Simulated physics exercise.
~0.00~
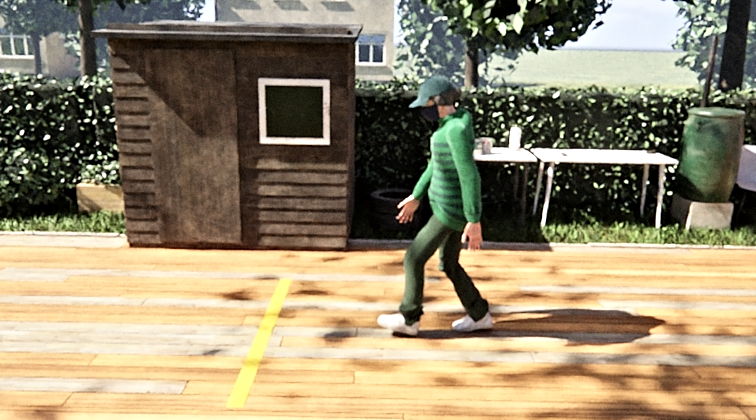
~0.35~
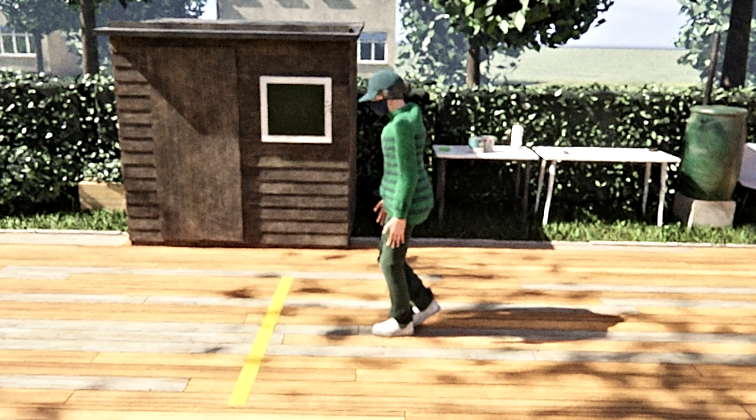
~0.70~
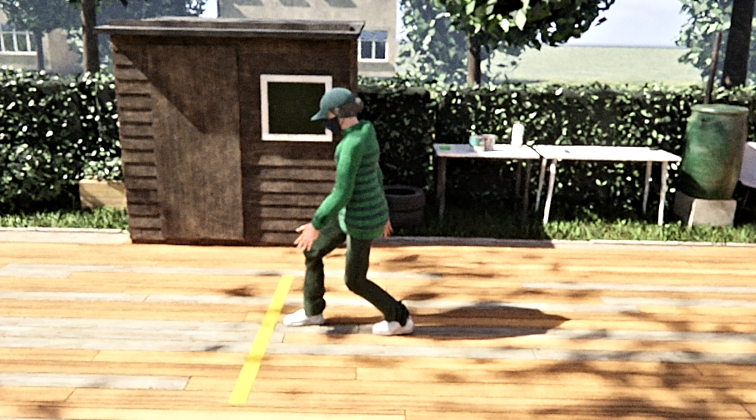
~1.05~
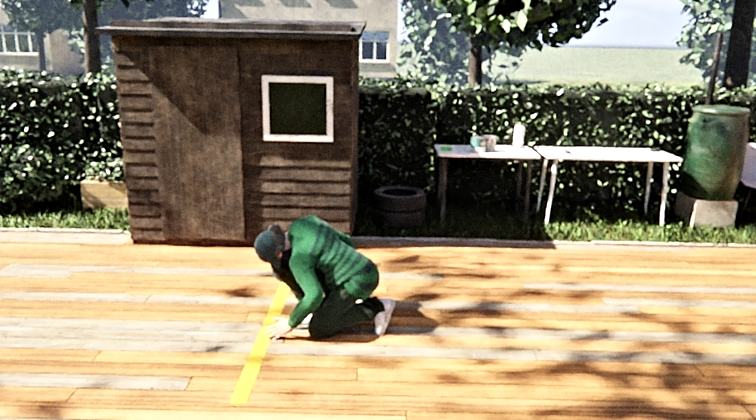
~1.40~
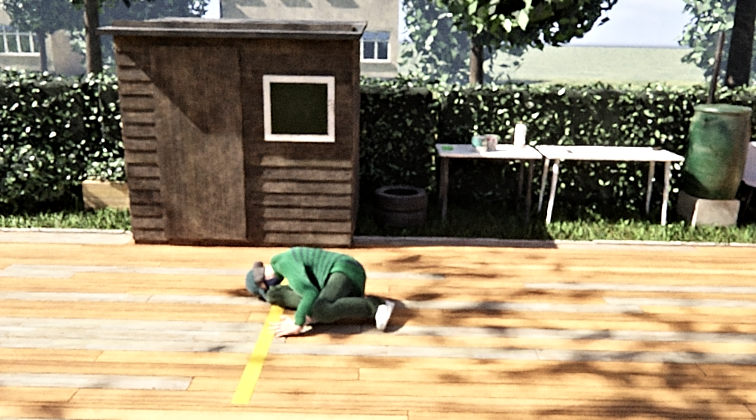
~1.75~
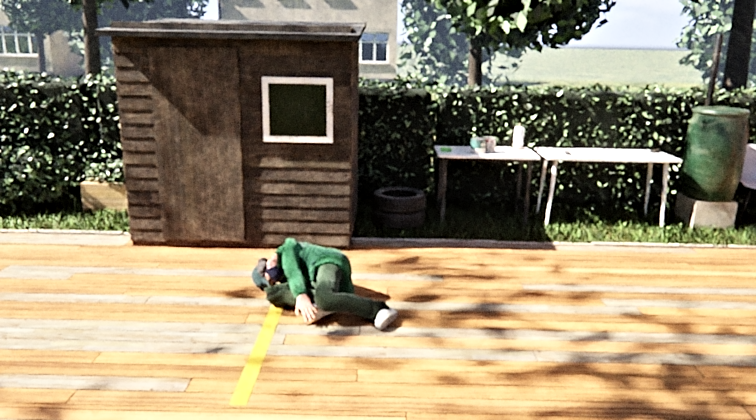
The clip shows a person in a green top and cap walking left past a wooden shed toward a yellow line, then folding to the ground and ending curled on one side, head across the line, chest and hips short of it.
